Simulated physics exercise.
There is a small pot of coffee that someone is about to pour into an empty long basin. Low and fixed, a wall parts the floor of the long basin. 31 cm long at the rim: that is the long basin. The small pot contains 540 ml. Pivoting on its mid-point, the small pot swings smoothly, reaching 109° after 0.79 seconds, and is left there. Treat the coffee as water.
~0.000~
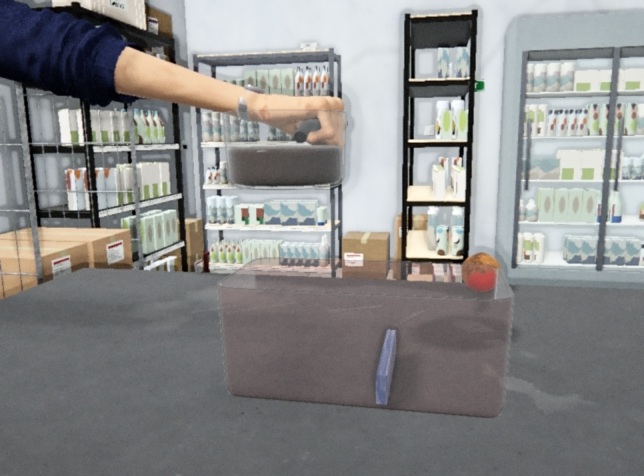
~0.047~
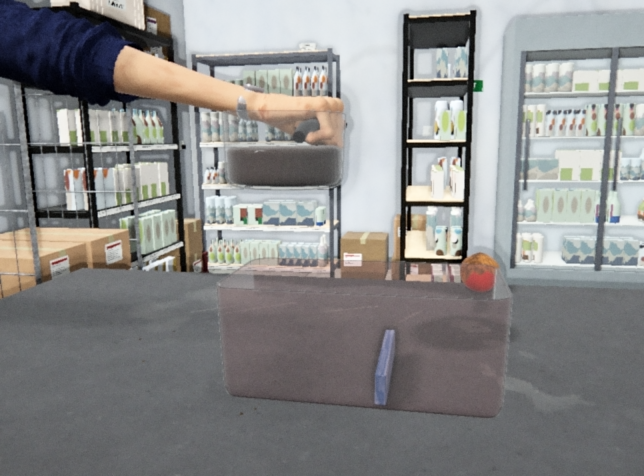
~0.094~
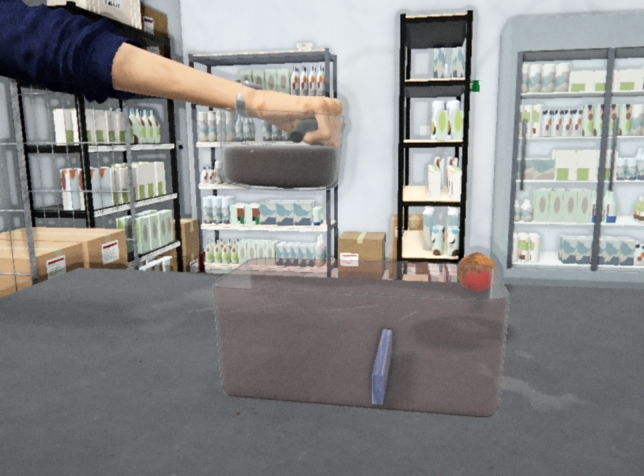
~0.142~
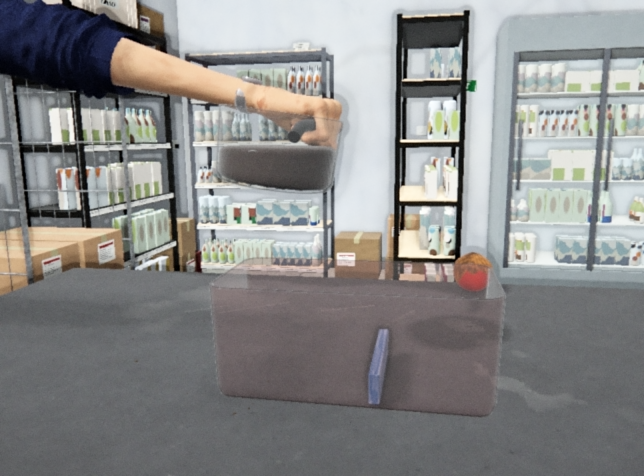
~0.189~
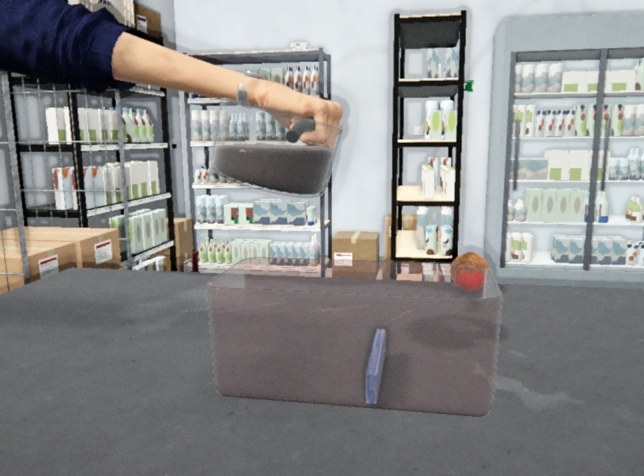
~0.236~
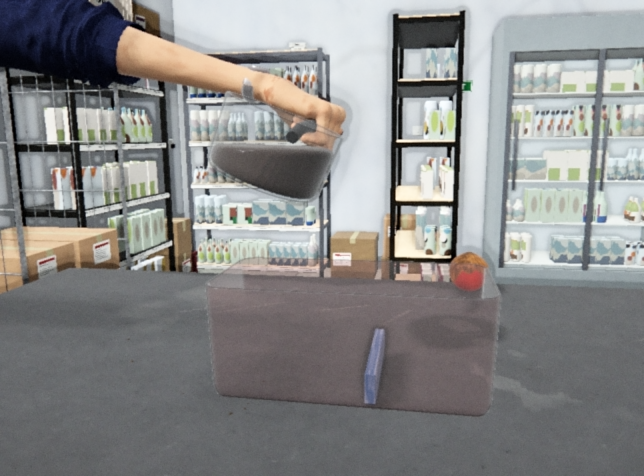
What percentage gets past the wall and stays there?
About 44 per cent.
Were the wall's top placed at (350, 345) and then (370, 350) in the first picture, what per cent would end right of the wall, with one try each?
The first gives near 90 per cent and the second near 75 per cent.
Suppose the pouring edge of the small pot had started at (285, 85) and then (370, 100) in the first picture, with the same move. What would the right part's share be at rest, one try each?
Around 15 per cent first, around 85 per cent next.
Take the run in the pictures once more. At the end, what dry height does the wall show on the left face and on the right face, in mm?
It's around 22 mm on the left side and around 20 mm on the right side.
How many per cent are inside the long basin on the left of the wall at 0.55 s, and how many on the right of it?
Left roughly 3, right roughly 4.
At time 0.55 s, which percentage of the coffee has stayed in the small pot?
Portion remaining: Approx. 52 per cent.
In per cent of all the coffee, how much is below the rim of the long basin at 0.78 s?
I reckon close to 78 per cent.
After 0.55 s the tilt is 86° and 52 per cent is still to pour, 3 is left of the wall and 4 right of it.
After 0.78 s the tilt is 109° and 10 per cent is still to pour, 31 is left of the wall and 47 right of it.
After 1.03 s the tilt is 109° and 0 per cent is still to pour, 53 is left of the wall and 44 right of it.
After 1.29 s the tilt is 109° and 0 per cent is still to pour, 55 is left of the wall and 45 right of it.
In the end 55 per cent lies left of the wall, 44 right of it and 1 outside.
